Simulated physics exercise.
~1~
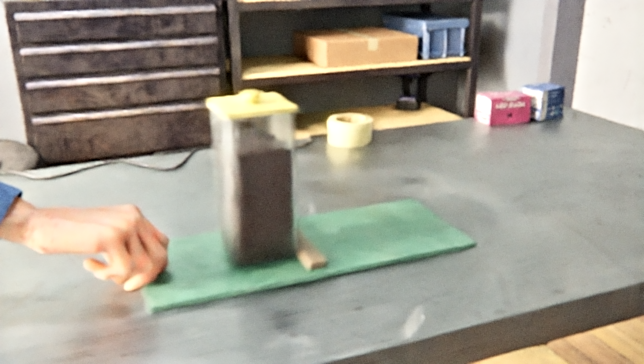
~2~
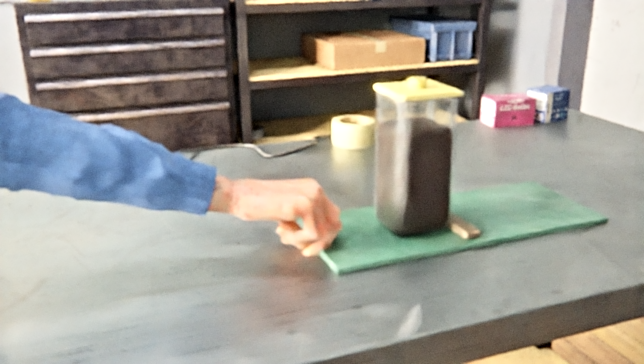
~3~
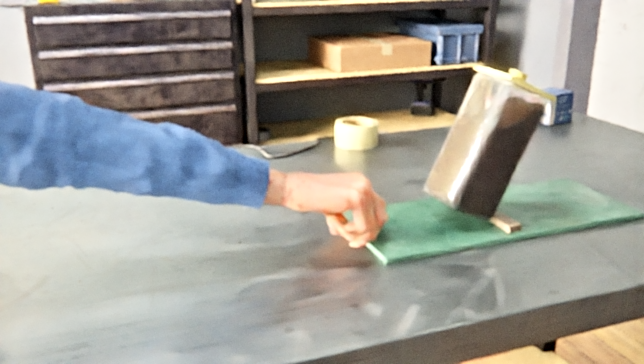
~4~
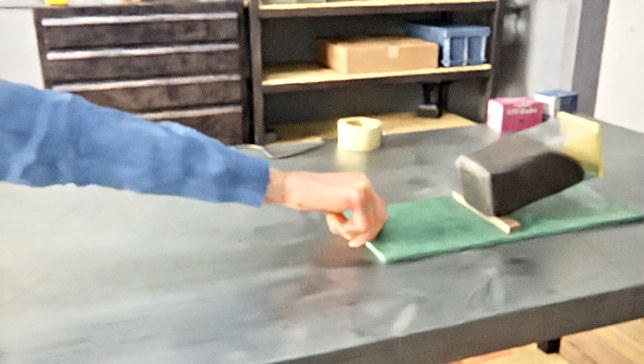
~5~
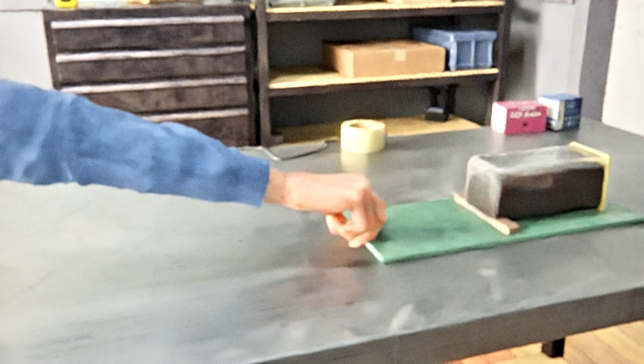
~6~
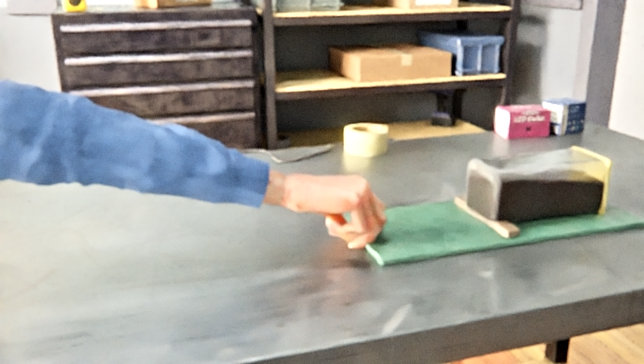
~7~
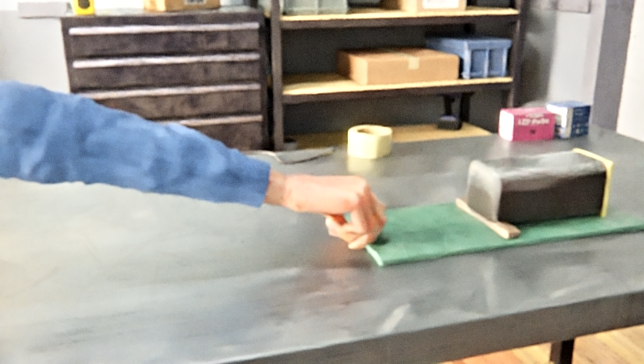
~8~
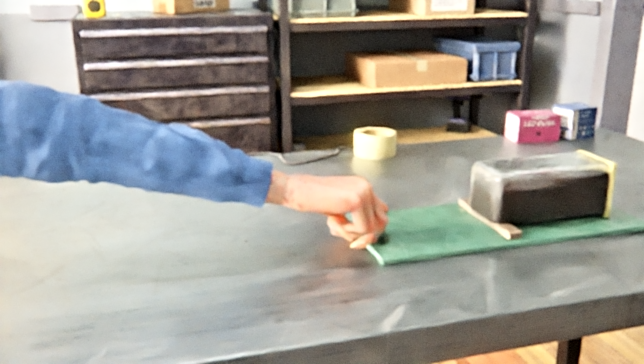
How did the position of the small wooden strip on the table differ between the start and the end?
At the start the strip was near the middle of the table, slightly left of the roll of tape. By the end it had moved along with the green board and sat well to the right of the tape.
